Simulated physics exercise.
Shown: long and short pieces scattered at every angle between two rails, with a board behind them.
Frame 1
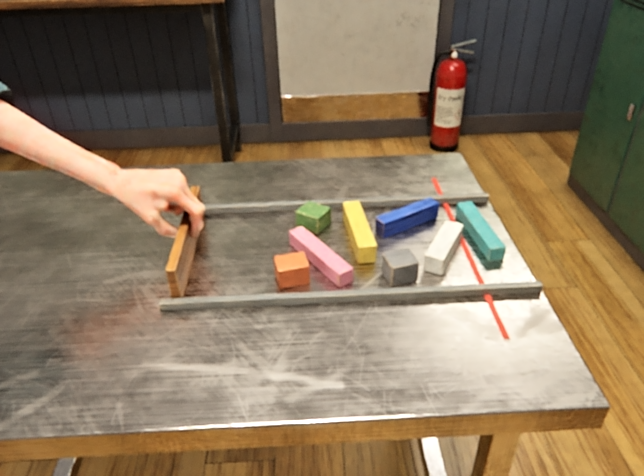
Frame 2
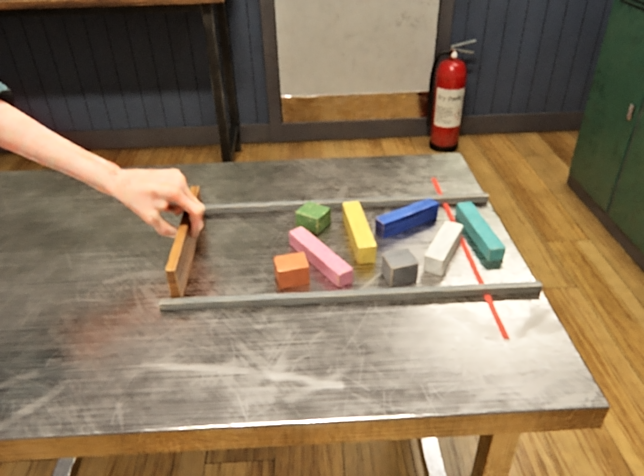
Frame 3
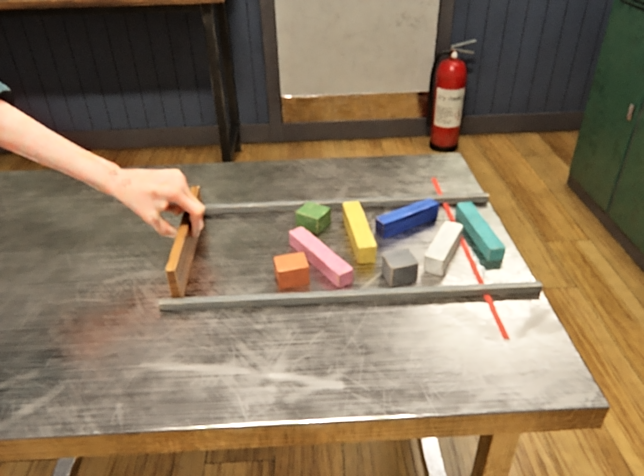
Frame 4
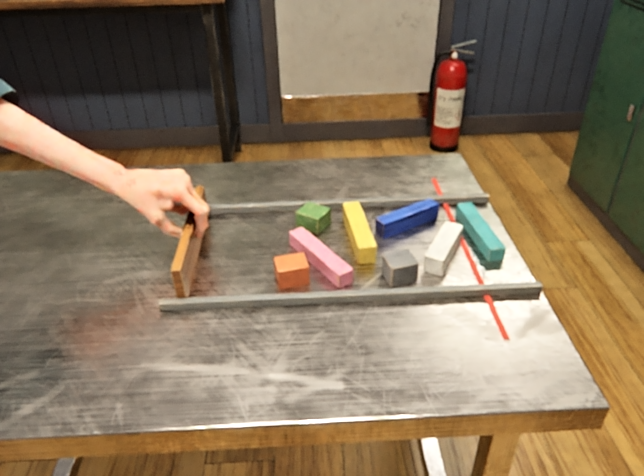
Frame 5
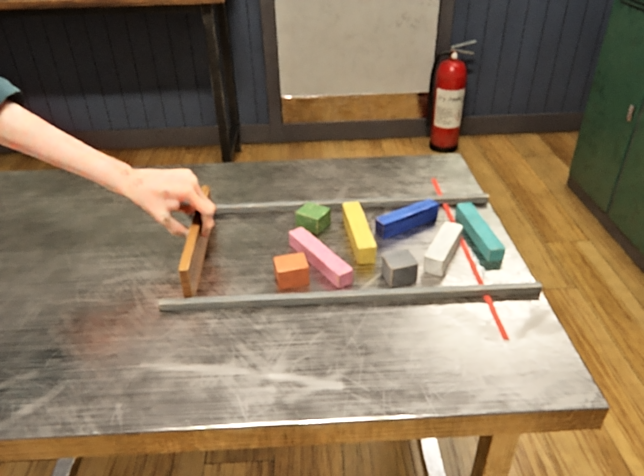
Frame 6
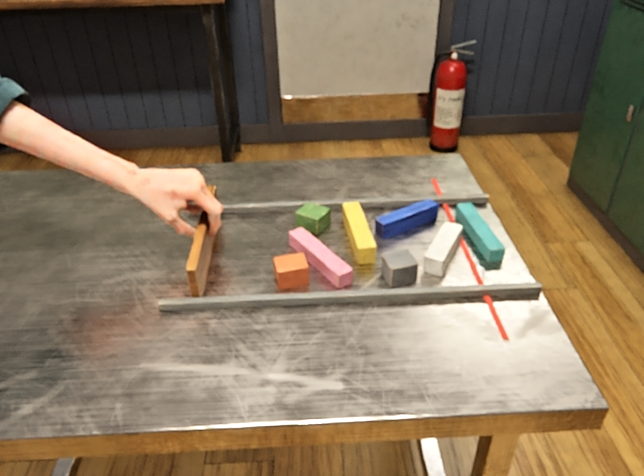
On a metal-topped table, a hand held a wooden board upright between two rails, then slid it slightly to the right, while the colourful blocks scattered ahead of it stayed still.
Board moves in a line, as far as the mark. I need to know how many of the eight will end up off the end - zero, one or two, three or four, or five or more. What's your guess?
I'd say three or four.
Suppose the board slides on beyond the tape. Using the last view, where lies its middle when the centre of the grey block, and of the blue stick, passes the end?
(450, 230) and (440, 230), roughly.
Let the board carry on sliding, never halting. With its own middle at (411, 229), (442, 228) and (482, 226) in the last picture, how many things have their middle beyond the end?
Counts: 1, 3, 5.
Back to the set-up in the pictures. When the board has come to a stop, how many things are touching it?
That number would be 3.
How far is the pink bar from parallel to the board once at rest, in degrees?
Angle: Roughly 25 degrees.
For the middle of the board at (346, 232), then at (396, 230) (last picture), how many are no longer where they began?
Counts: 7, 8.
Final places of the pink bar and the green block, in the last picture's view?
For the pink bar it's (494, 244), and for the green block it's (463, 208).
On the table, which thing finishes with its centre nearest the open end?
That's the yellow bar.
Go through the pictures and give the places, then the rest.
In the first picture, turquoise bar (479, 229); white bar (444, 247); blue stick (408, 218); board (187, 239); tape (463, 242).
In the second picture, white bar (444, 247); board (187, 239).
In the third picture, blue stick (407, 218); grey block (400, 268).
In the fourth picture, turquoise bar (479, 230); orange block (292, 271).
In the fifth picture, white bar (443, 248); pink bar (319, 256).
In the sixth picture, turquoise bar (479, 231); white bar (443, 248); blue stick (407, 218); board (205, 238); tape (462, 243).
Soon after, none off yet; turquoise bar at rest near (479, 231); white bar at rest near (443, 248); blue stick at rest near (407, 218).
After that, none off yet; turquoise bar moving near (488, 233); white bar displaced a little near (470, 242); blue stick displaced about its own width near (456, 212).
In the end, the number that fall off is three or four; gone, grey block, blue stick, white bar and turquoise bar.
